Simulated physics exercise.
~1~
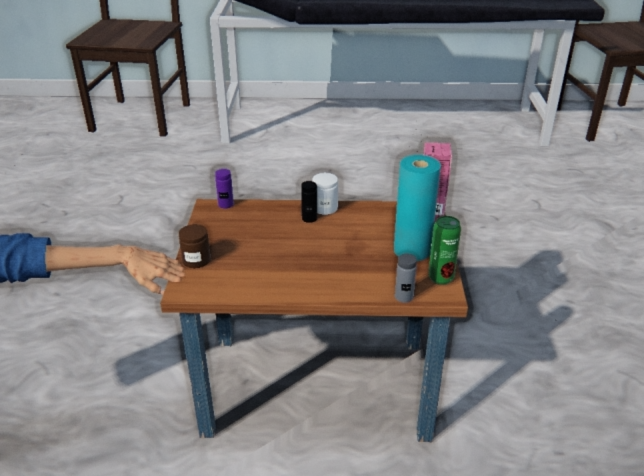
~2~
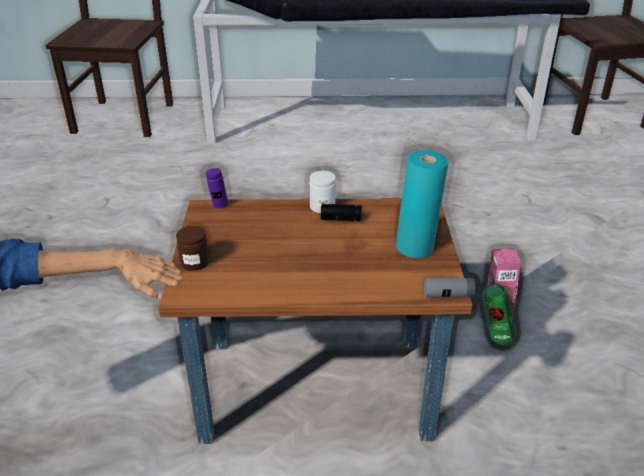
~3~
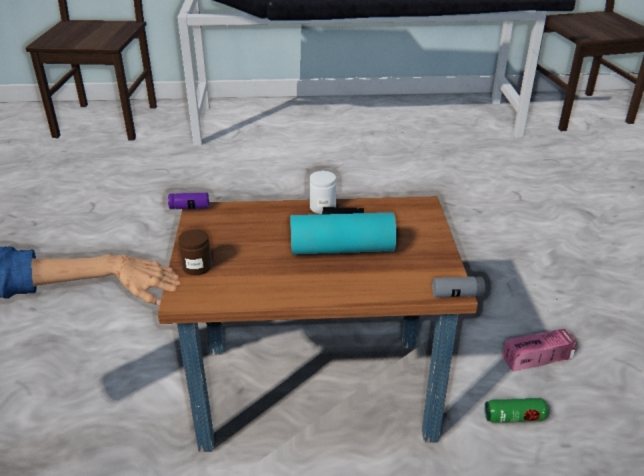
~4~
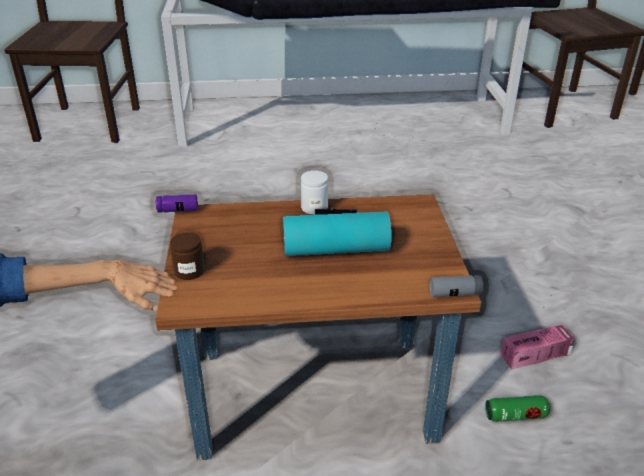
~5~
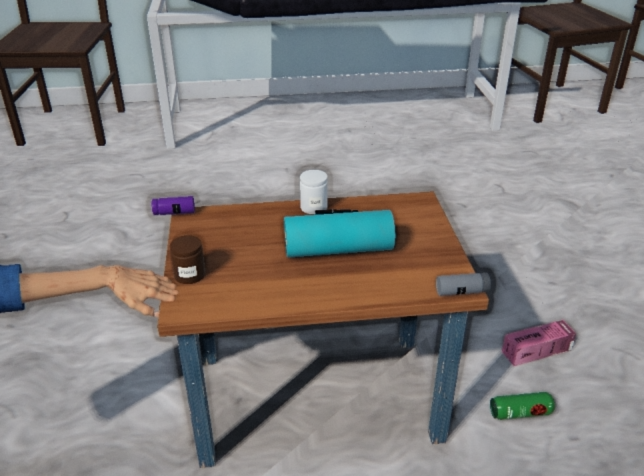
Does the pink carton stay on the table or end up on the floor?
The pink carton ends up on the floor, lying on its side to the right of the table.
